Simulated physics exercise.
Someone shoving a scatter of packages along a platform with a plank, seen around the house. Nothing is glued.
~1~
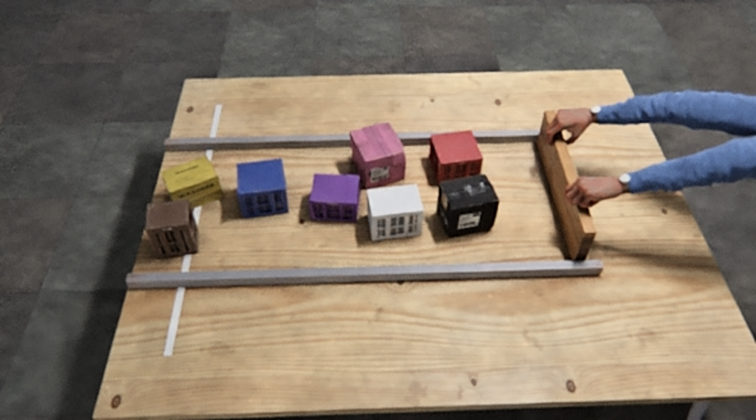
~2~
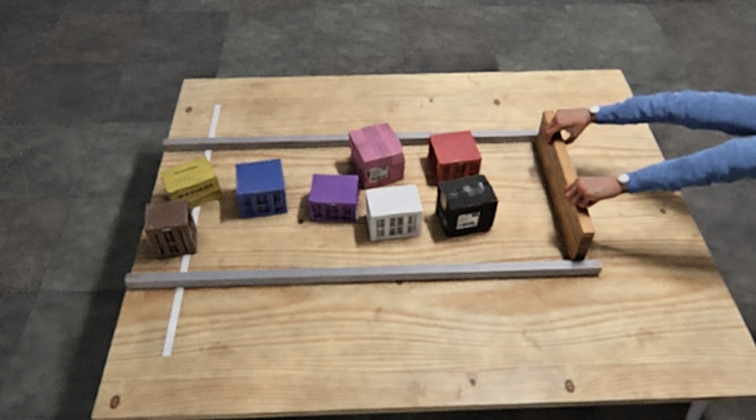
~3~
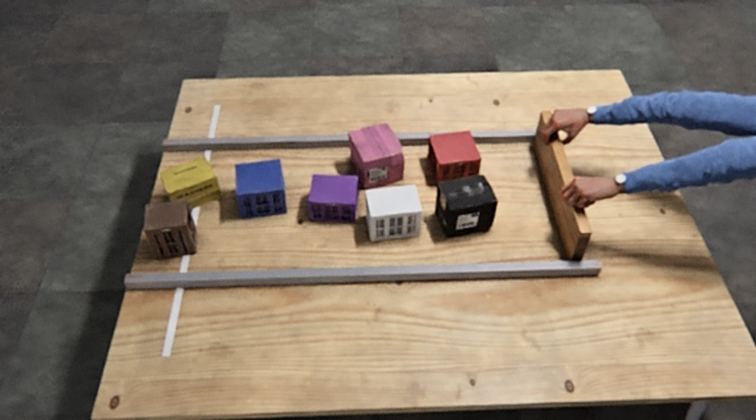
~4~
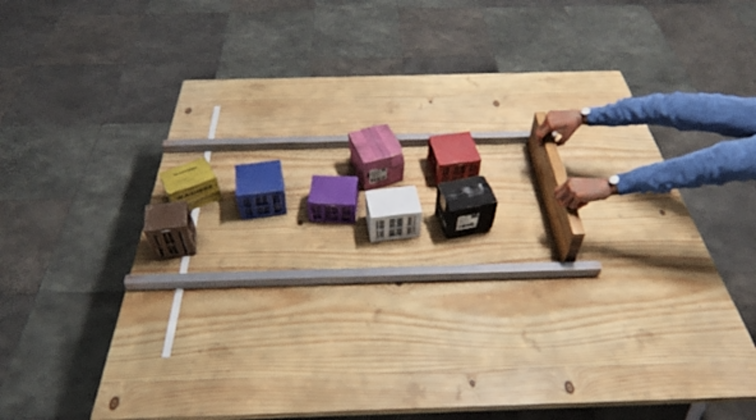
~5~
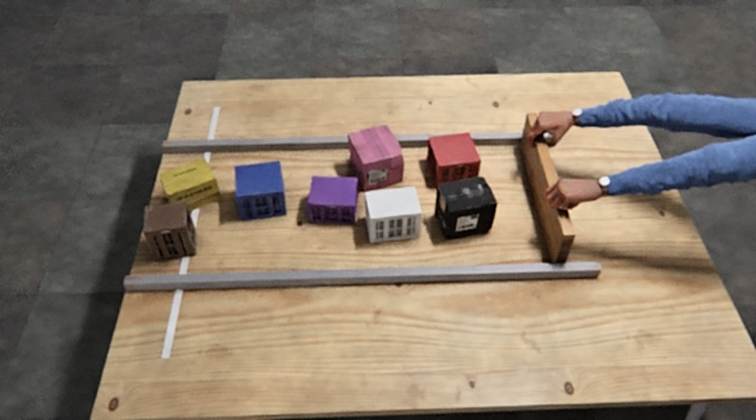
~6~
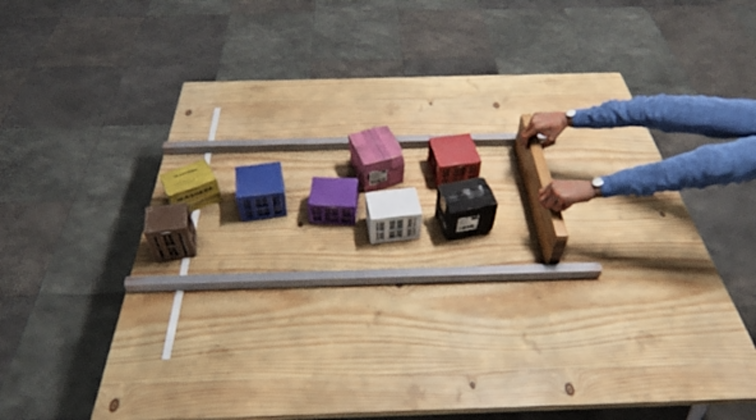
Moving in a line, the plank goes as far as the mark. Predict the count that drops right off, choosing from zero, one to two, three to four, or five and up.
The count is five and up.
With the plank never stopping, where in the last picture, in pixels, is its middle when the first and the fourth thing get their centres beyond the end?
At (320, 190) for the first, at (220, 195) for the fourth.
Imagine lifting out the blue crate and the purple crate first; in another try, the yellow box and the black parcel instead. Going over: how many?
Fallen: 4, and 4 in the other try.
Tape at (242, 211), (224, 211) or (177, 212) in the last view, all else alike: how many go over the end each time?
In order: 3, 3 and 6.
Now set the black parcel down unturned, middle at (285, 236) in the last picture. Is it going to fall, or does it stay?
Put there, it simply leaves the top.
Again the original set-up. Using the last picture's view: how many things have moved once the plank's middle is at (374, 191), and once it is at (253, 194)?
First 7, then 8.
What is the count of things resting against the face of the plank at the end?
The figure is 2.
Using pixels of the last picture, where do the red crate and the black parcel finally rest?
Roughly at (180, 166) and at (164, 215), in that order.
A little later, none off yet; brown crate at rest near (171, 233); yellow box at rest near (191, 188); blue crate at rest near (261, 191).
Next, none off yet; brown crate at rest near (171, 233); yellow box shifted about its own width near (161, 179); blue crate shifted about its own width near (210, 176).
Later still, one off so far; brown crate shifted about its own width near (128, 237); yellow box dropping near (125, 282); blue crate shifted well along near (146, 173).
When it is over, the number that fall off is five or more; down, white crate, pink parcel, purple crate, blue crate, yellow box and brown crate.
